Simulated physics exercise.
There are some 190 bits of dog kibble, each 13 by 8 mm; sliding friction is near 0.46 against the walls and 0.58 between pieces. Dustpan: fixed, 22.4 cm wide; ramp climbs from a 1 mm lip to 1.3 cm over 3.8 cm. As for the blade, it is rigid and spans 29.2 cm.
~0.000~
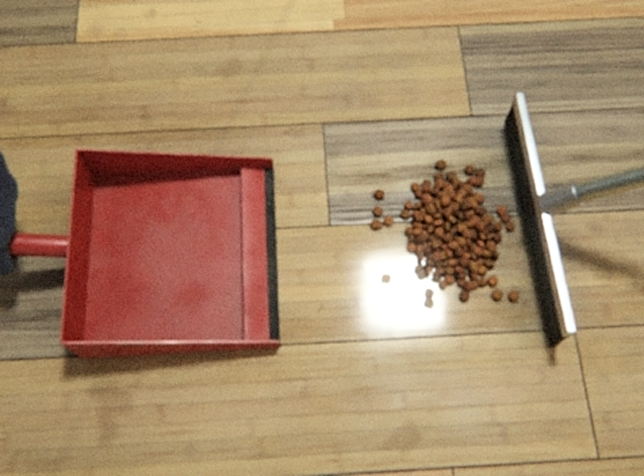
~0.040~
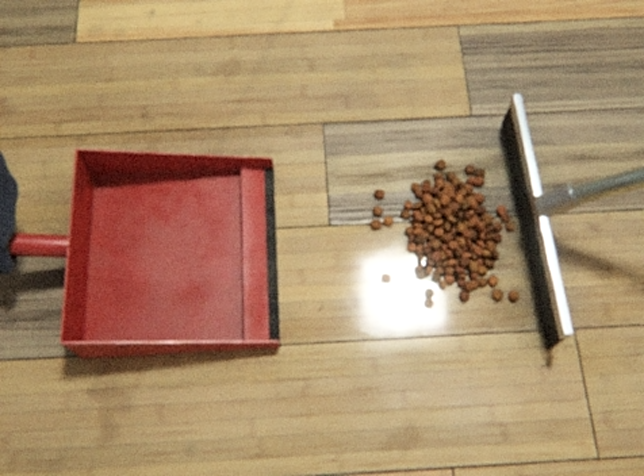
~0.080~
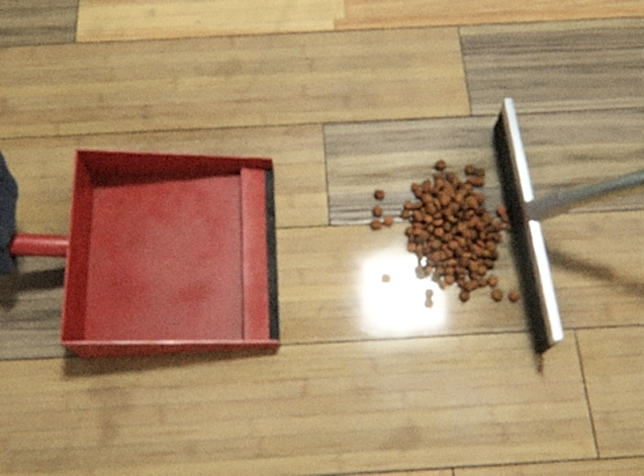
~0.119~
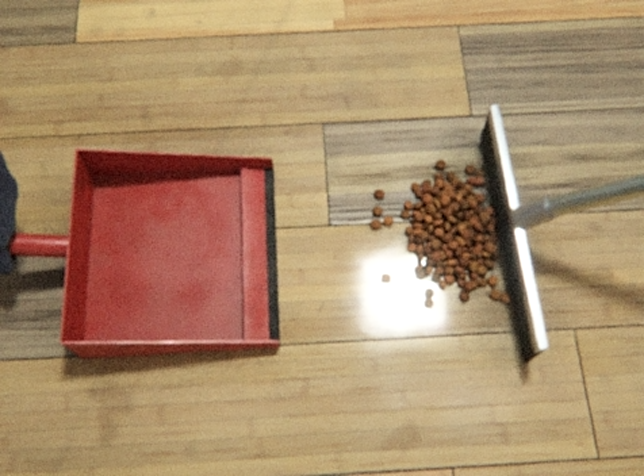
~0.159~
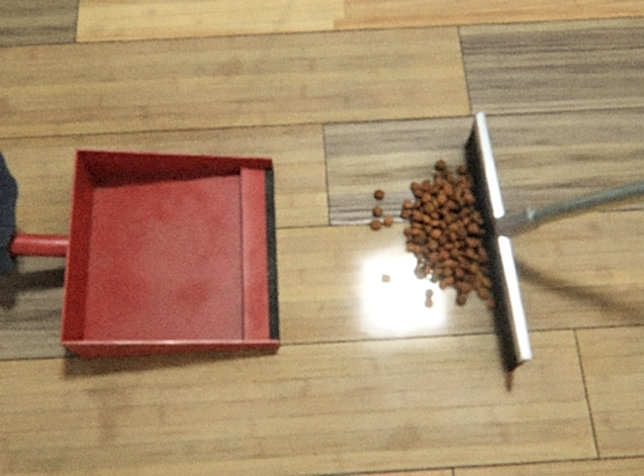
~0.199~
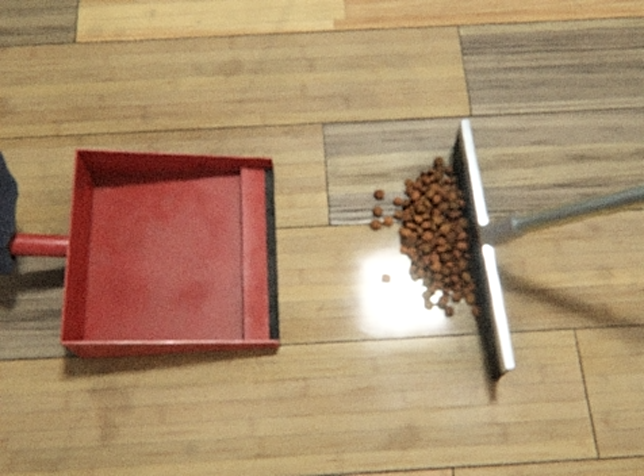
In this clip, a squeegee-like blade on a gray handle moves left and slightly toward the viewer across a wooden floor, meeting a pile of brown kibble and pushing it together, while a red dustpan at left stays still.
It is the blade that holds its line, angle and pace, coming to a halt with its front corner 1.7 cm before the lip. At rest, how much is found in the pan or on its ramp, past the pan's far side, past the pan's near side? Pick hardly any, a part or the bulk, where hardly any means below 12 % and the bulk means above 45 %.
Pan: A part; far side: Hardly any; near side: A part.
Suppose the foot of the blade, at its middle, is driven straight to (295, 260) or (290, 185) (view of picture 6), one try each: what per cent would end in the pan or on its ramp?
Close to 55 and 40 in a hundred, in that order.
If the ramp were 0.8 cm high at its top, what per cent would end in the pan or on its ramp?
Estimate with the new ramp: Some 40 in a hundred.
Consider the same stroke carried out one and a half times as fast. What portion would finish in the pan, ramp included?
It would be around 45 per cent.
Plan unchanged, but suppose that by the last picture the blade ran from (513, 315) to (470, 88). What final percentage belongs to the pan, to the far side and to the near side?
That ends as pan 30, far 30, and near 0.
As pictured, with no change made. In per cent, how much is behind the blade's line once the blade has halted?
Roughly 15 per cent of it.
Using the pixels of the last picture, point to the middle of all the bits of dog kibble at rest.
I'd put it at about (275, 295).
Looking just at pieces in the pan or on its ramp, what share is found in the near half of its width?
Around 90 percent.
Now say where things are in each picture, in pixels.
Blade from (568, 332) to (518, 101), moved 0.0 cm, 0 of the pieces shifted so far; middle of the pieces at (452, 228); pan at (166, 259), in the first frame.
Blade from (564, 333) to (515, 102), moved 0.4 cm, 0 of the pieces shifted so far; middle of the pieces at (452, 228), in the second frame.
Blade from (555, 339) to (506, 107), moved 1.7 cm, 0 of the pieces shifted so far; middle of the pieces at (452, 228), in the third frame.
Blade from (540, 348) to (493, 113), moved 3.6 cm, 14 of the pieces shifted so far; middle of the pieces at (452, 228), in the fourth frame.
Blade from (523, 357) to (478, 121), moved 5.7 cm, 111 of the pieces shifted so far; middle of the pieces at (444, 231), in the fifth frame.
Blade from (507, 367) to (463, 128), moved 7.7 cm, 185 of the pieces shifted so far; middle of the pieces at (434, 235); pan at (166, 259). Its pace works out near 0.52 m/s, heading 26 degrees towards the viewer's side, in the sixth frame.
After 0.42 s, middle of the blade 13 cm from the lip; 0 % over the lip, far side 0 %, near side 5 %.
After 0.57 s, middle of the blade 6 cm from the lip; 0 % over the lip, far side 0 %, near side 15 %.
After 0.85 s, middle of the blade 2 cm from the lip; 35 % over the lip, far side 0 %, near side 20 %.
In the end, at 1.4 s, pan 35 %, far side 0 %, near side 20 %, in front of the lip or behind the blade 45 %.
